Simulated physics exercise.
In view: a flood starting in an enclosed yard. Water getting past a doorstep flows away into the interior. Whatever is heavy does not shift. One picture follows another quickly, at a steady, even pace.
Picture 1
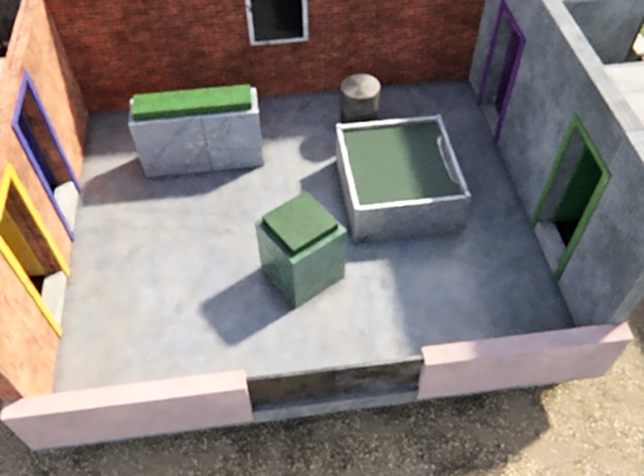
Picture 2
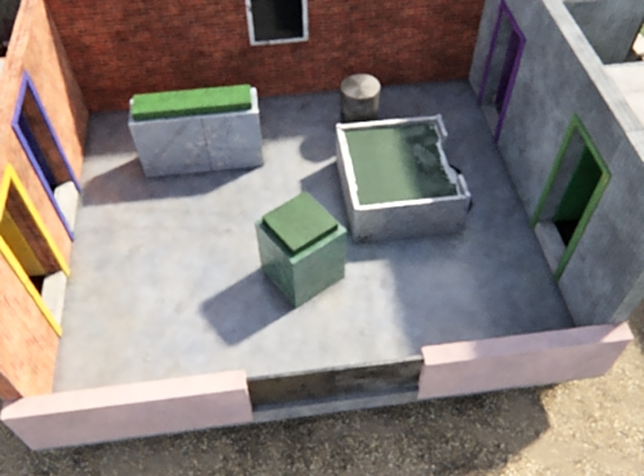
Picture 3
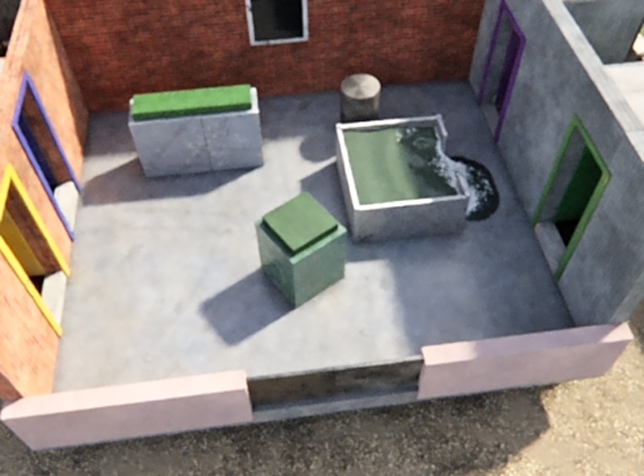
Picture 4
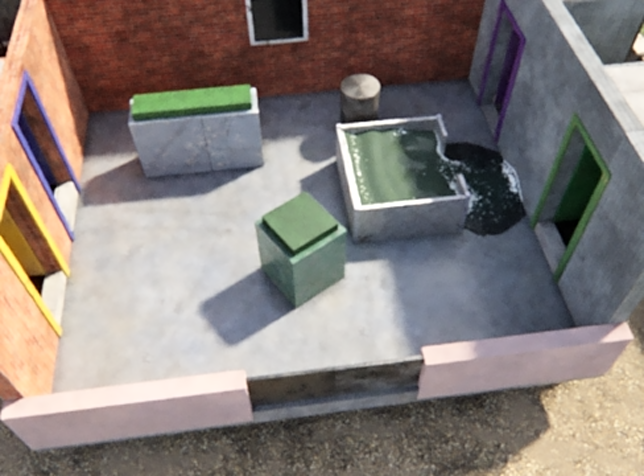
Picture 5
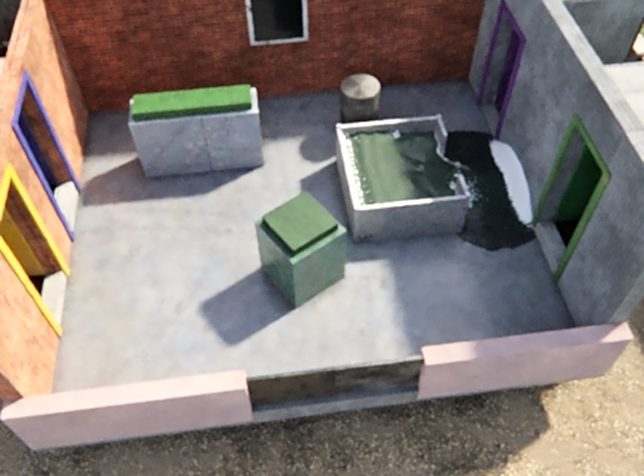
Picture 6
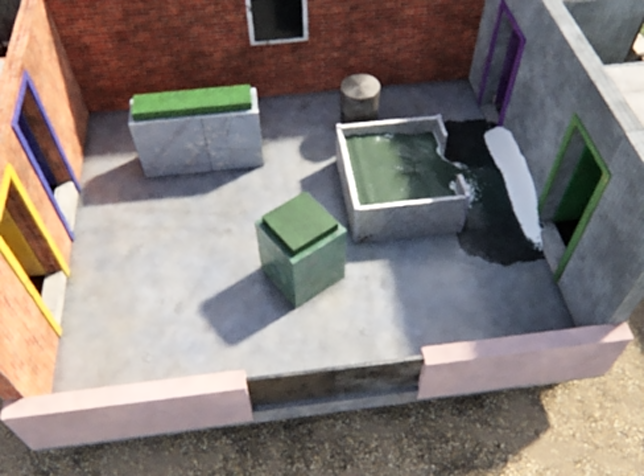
Water pours from the right side of the open tank and spreads across the yard floor.
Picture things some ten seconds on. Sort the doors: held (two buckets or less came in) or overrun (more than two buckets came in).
Sorted: Purple door overrun, blue door held, yellow door held, green door held.
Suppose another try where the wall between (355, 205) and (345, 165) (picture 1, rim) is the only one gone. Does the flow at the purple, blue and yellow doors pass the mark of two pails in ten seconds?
The purple door remains within the limit, the blue door remains within the limit and the yellow door remains within the limit.
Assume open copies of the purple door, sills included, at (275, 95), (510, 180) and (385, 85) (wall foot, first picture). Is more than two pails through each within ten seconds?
In order: Falls short, exceeds it, falls short.
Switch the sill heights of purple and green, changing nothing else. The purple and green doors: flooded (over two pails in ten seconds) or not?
The purple door falls short, the green door exceeds it.
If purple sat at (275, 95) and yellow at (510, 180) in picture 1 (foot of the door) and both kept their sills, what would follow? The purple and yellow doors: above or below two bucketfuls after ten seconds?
As it turns out, the purple keeps within it while the yellow runs past it.
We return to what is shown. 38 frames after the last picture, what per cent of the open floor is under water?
Close to 75 in a hundred, I think.
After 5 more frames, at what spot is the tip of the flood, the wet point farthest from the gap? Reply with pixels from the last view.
My guess would be about (576, 354).
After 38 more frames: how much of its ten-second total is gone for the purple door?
Close to 80 out of every hundred.
A moment on, water covers 15 % of the floor; the purple door under two buckets in, the blue door not reached, the yellow door not reached, the green door wet at the sill, nothing in.
Next, water covers 25 % of the floor; the purple door over two buckets in, the blue door not reached, the yellow door not reached, the green door wet at the sill, nothing in.
Then, water covers 40 % of the floor; the purple door over two buckets in, the blue door not reached, the yellow door not reached, the green door wet at the sill, nothing in.
Later, water covers 75 % of the floor; the purple door over two buckets in, the blue door not reached, the yellow door wet at the sill, nothing in, the green door wet at the sill, nothing in.
In the end, water covers 95 % of the floor; the purple door far over two buckets in, the blue door wet at the sill, nothing in, the yellow door wet at the sill, nothing in, the green door wet at the sill, nothing in.
